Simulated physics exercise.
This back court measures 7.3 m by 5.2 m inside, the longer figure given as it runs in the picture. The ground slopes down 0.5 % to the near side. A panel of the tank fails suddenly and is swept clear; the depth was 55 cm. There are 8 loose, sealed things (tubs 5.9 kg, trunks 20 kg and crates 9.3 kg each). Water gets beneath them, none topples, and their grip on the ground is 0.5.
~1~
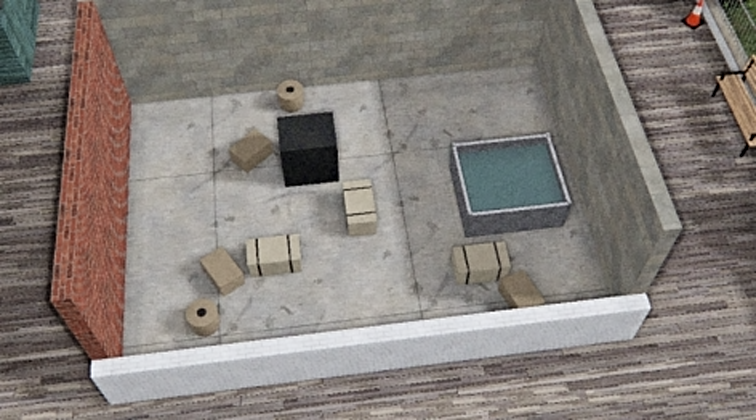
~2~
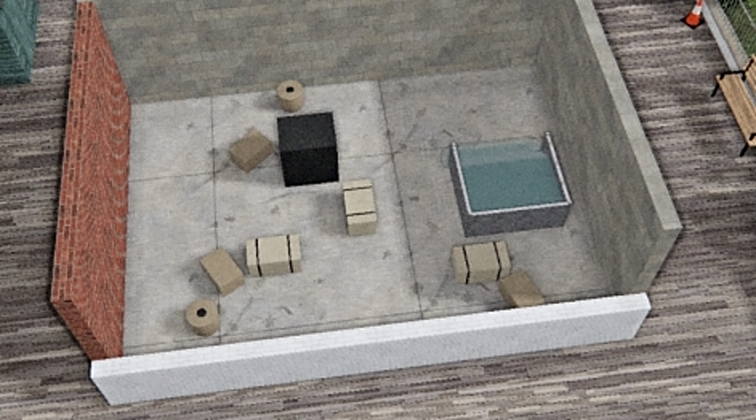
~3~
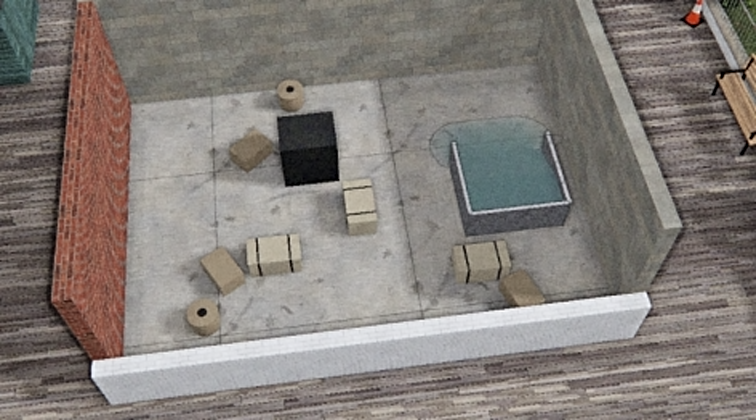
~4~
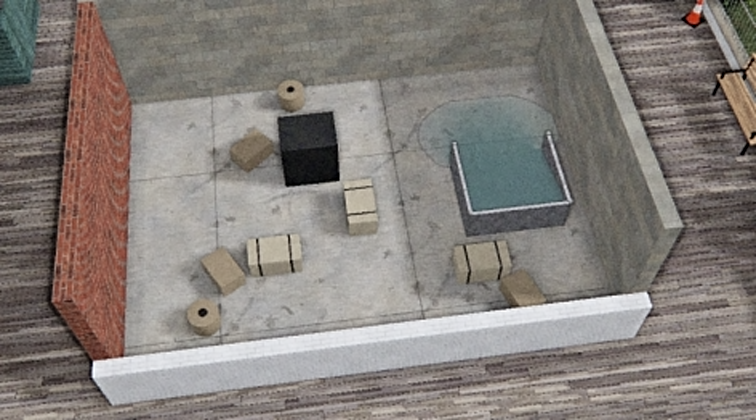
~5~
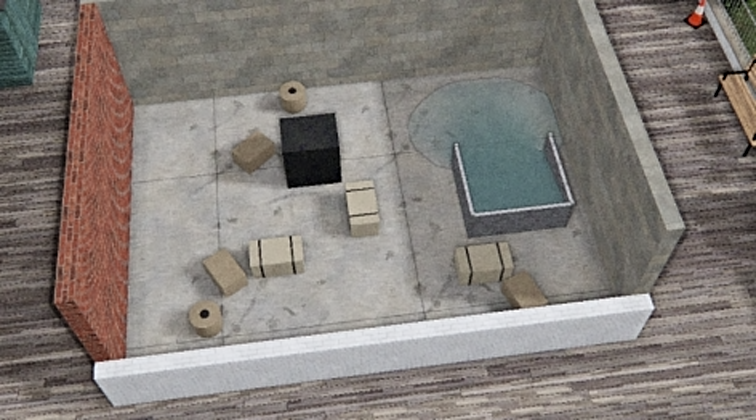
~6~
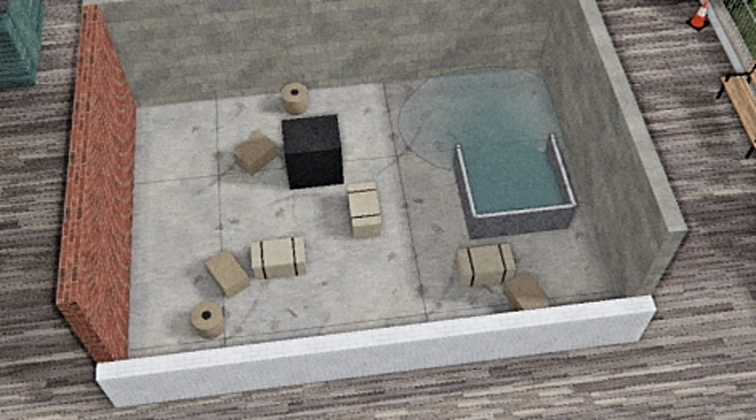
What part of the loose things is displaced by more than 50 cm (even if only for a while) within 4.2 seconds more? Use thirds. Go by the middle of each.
That comes to under a third.
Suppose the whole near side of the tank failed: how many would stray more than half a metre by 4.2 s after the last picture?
Then 5.
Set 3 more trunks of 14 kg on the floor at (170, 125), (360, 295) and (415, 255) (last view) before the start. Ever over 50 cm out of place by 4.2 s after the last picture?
In turn: Less, less, less.
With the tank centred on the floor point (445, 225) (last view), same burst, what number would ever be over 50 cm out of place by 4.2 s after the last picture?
Then 1.
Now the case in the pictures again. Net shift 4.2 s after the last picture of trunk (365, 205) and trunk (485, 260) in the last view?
In that order: 0 cm, 0 cm.
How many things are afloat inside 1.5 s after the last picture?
0 of them.
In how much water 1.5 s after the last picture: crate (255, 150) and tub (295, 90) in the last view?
About 0 and 4 cm.
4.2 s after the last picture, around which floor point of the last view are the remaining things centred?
At about (307, 253).
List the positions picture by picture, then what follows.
The first picture shows a tub at (202, 313) rests on the ground; a trunk at (482, 257), on the bottom; 1.9 m2 under water; 0 of 8 have shifted.
The second picture shows a tub at (202, 313), on the bottom; a trunk at (482, 257) rests on the ground; water covers 2.7 m2; 0 of 8 have shifted.
The third picture shows a tub at (202, 313) rests on the ground; a trunk at (482, 256) rests on the ground; 3.6 m2 under water; 0 of 8 have shifted.
The fourth picture shows a tub at (203, 313) rests on the ground; a trunk at (483, 256) rests on the ground; 4.9 m2 under water; 0 of 8 have shifted.
The fifth picture shows a tub at (205, 314), on the bottom; a trunk at (485, 257) rests on the ground; 6.1 m2 under water; 0 of 8 have shifted.
The sixth picture shows a tub at (207, 315) rests on the ground; a trunk at (487, 259) rests on the ground; water covers 7.1 m2; 0 of 8 have shifted.
Then, 0.4 s after the last picture 0 of 8 are over 50 cm from their spots; 0 afloat.
Then, 1.5 s after the last picture 0 of 8 are over 50 cm from their spots; 0 afloat.
Then, 2.8 s after the last picture 1 of 8 are over 50 cm from their spots; 0 afloat.
Then, 4.2 s after the last picture 2 of 8 are over 50 cm from their spots, and 2 have been at some point; 1 afloat.
